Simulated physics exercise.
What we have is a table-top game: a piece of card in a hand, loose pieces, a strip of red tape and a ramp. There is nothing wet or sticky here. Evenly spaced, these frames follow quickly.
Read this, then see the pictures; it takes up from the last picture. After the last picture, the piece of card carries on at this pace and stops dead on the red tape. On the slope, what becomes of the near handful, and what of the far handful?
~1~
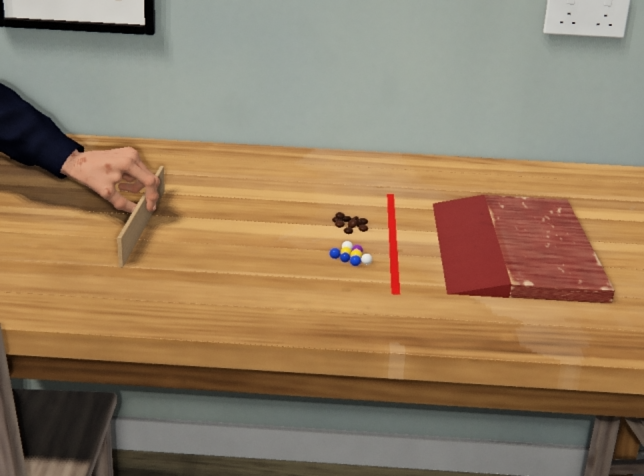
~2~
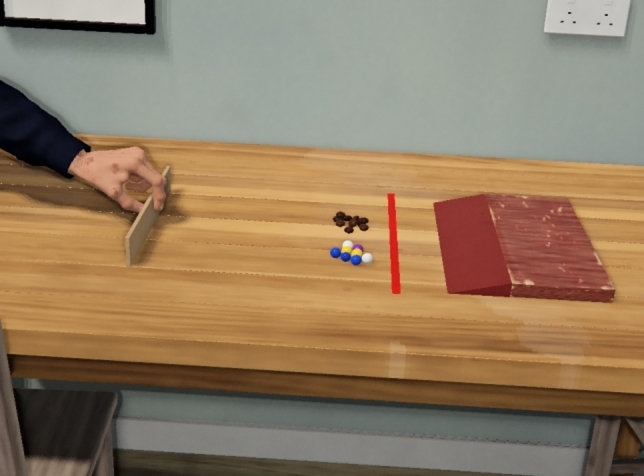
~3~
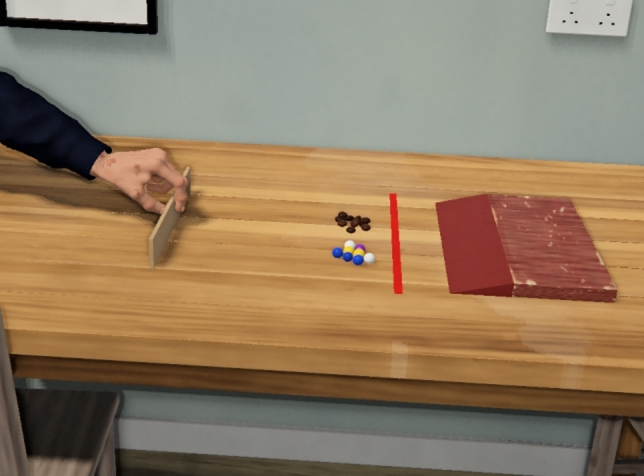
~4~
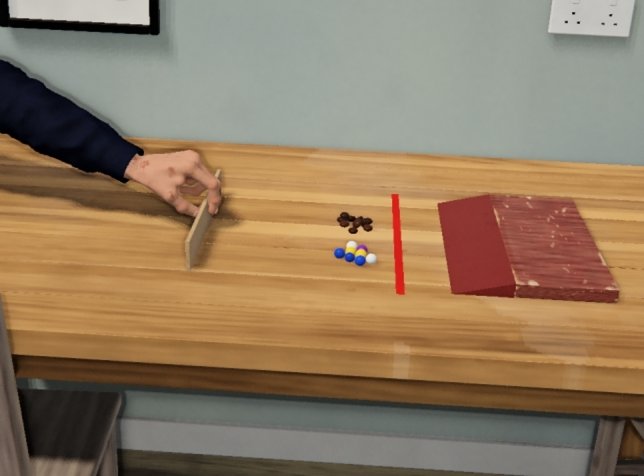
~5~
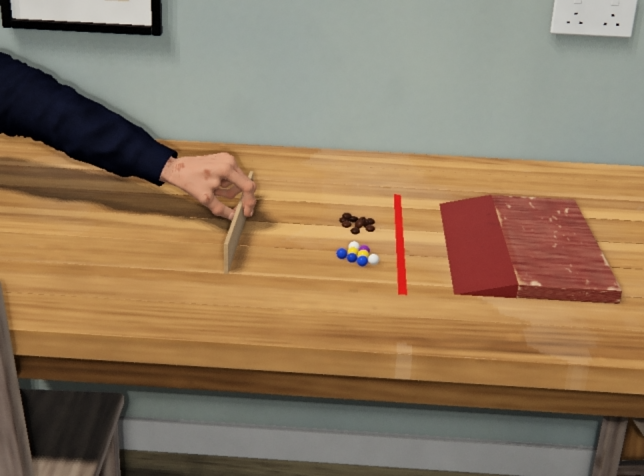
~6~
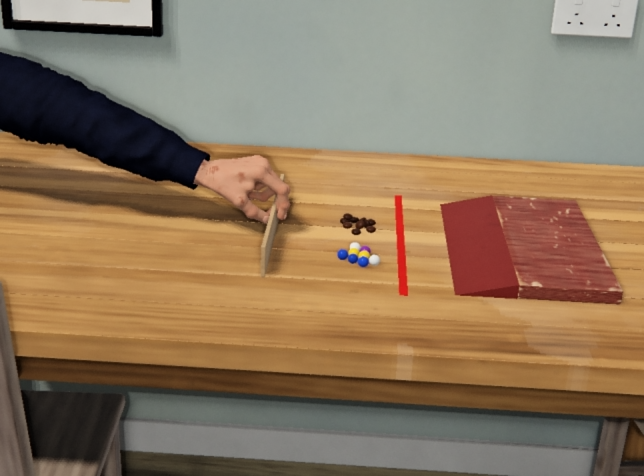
In the end, the near handful gets some over the top; the far handful stays below the top.
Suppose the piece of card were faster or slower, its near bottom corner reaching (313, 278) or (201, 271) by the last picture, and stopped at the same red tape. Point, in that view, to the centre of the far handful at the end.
Roughly (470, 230), then (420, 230).
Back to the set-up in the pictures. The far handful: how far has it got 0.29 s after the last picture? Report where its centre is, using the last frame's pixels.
Its centre should sit roughly at (433, 228).
Then, 0.13 s on from there, piece of card still moving, near (348, 211); near handful the whole lot short of the ramp; far handful the whole lot short of the ramp.
Then, 0.29 s on from there, piece of card stopped at the red tape; near handful the whole lot short of the ramp; far handful the whole lot short of the ramp.
Then, 0.57 s on from there, piece of card stopped at the red tape; near handful the whole lot past the top; far handful near two thirds on the ramp, near a third short of the ramp.
In the end, piece of card stopped at the red tape; near handful the whole lot past the top; far handful none at all past the top, near two thirds on the ramp, near a third short of the ramp.
